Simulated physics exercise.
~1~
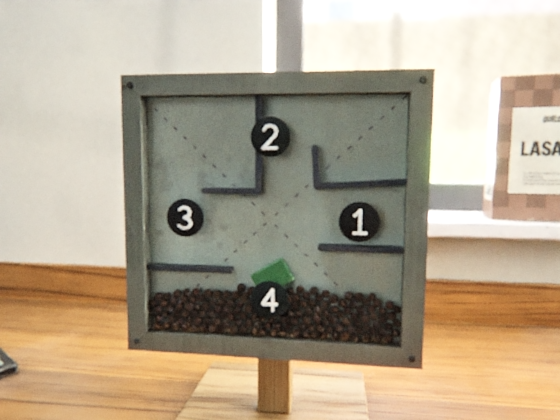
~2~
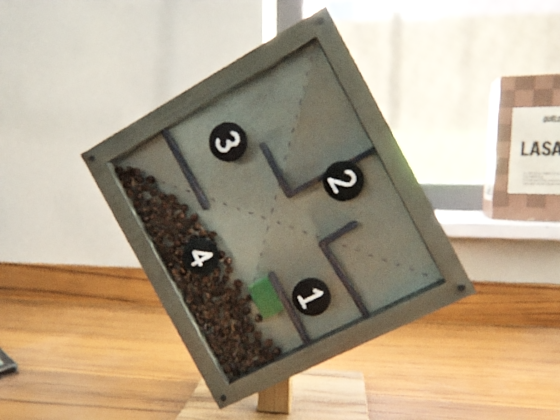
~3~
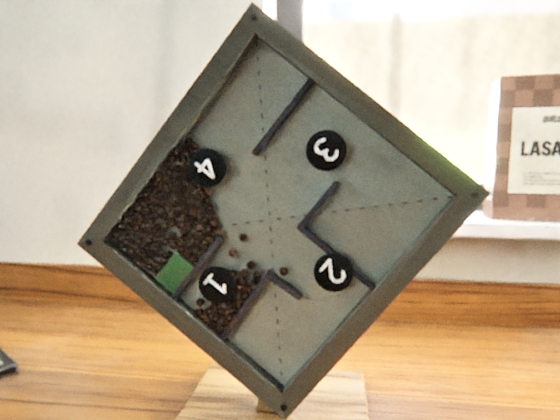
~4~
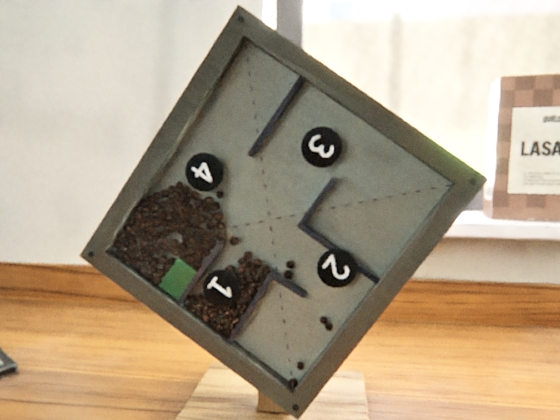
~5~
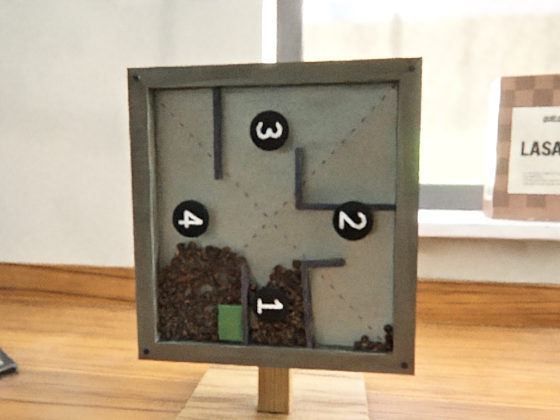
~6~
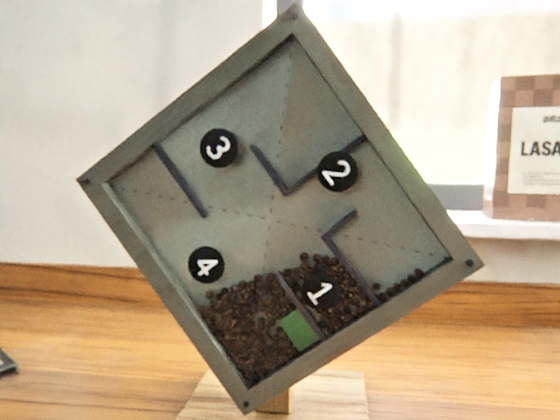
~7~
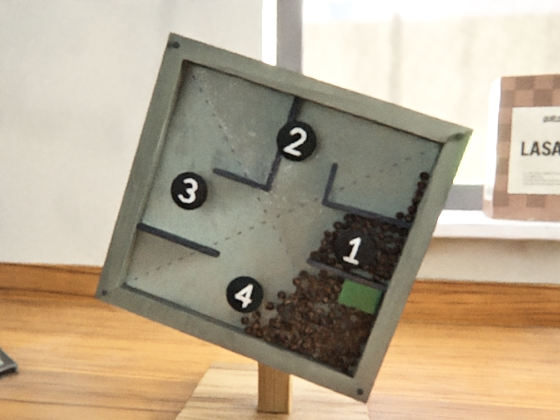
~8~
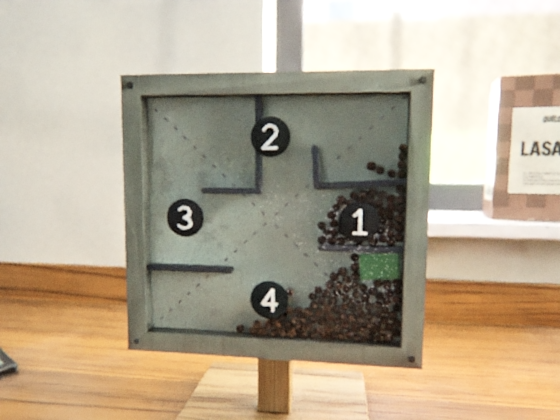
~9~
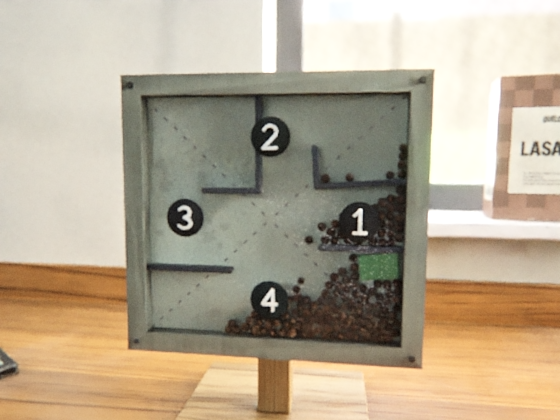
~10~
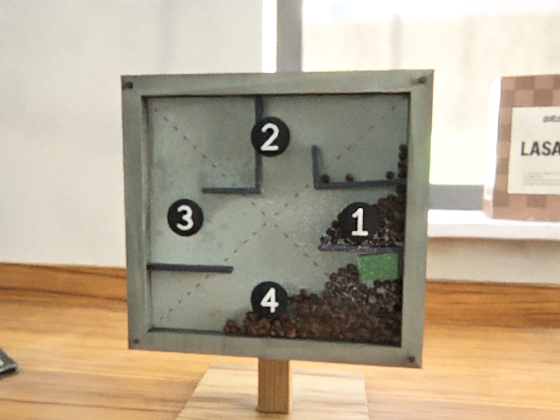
Dark beads and a green block slide about as their square case turns clockwise, swings back level, and leaves them heaped right.
